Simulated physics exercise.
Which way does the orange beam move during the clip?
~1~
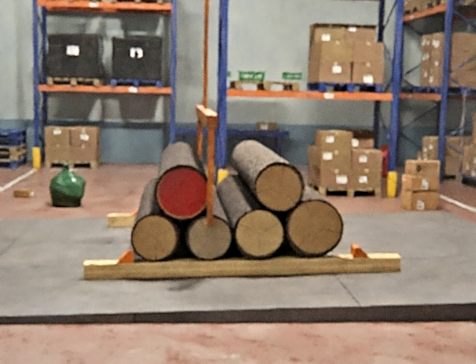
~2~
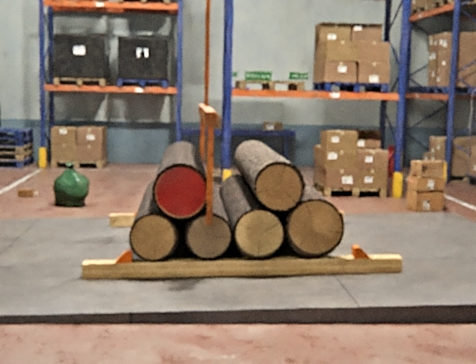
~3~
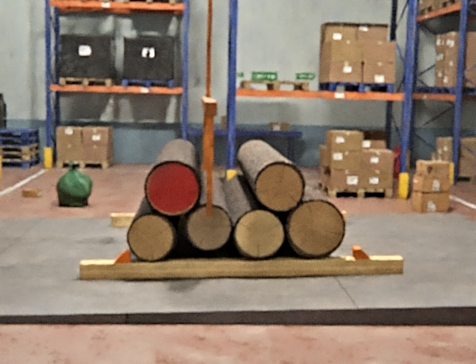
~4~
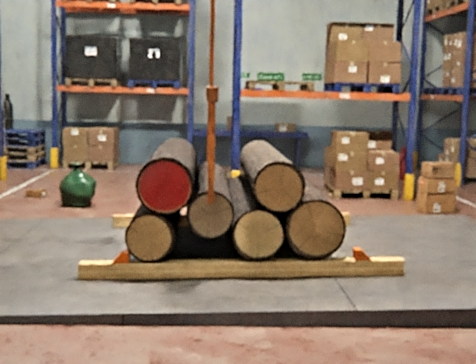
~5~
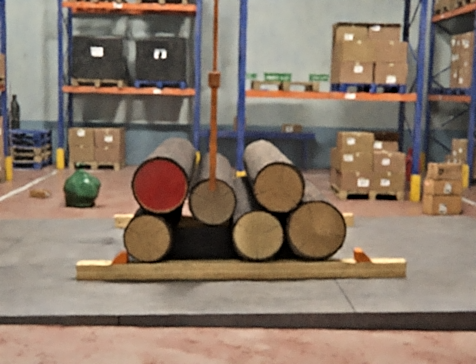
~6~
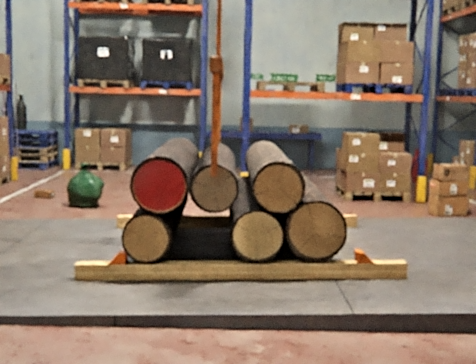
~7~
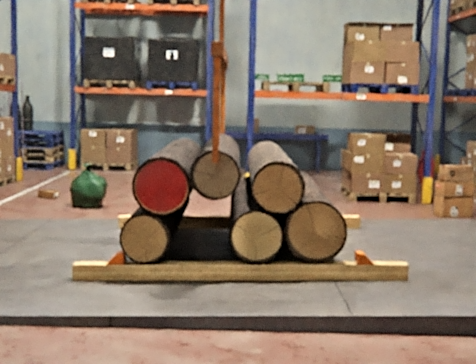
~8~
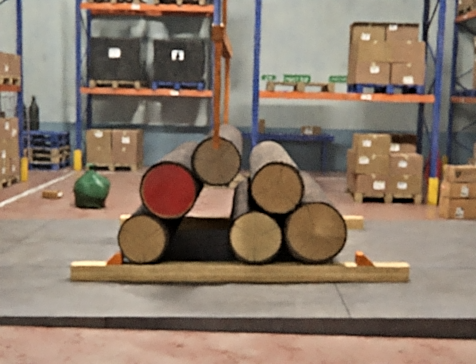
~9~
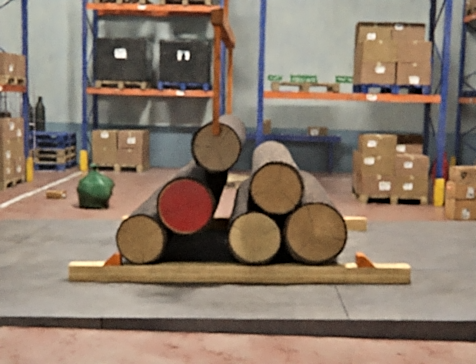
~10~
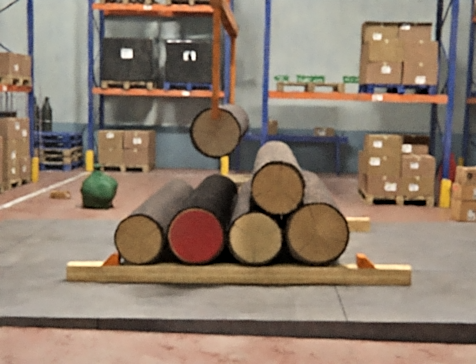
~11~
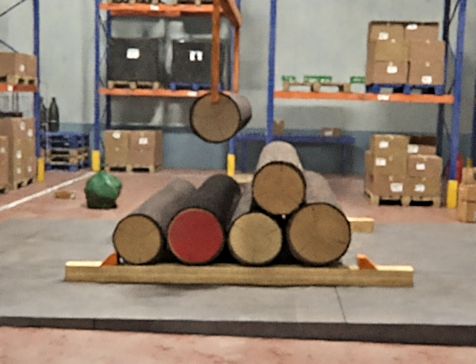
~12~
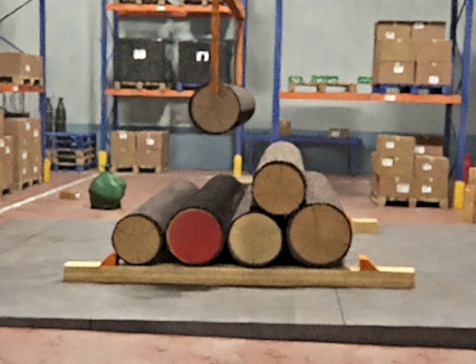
The orange beam moves upward, carrying the log it holds up out of the stack.
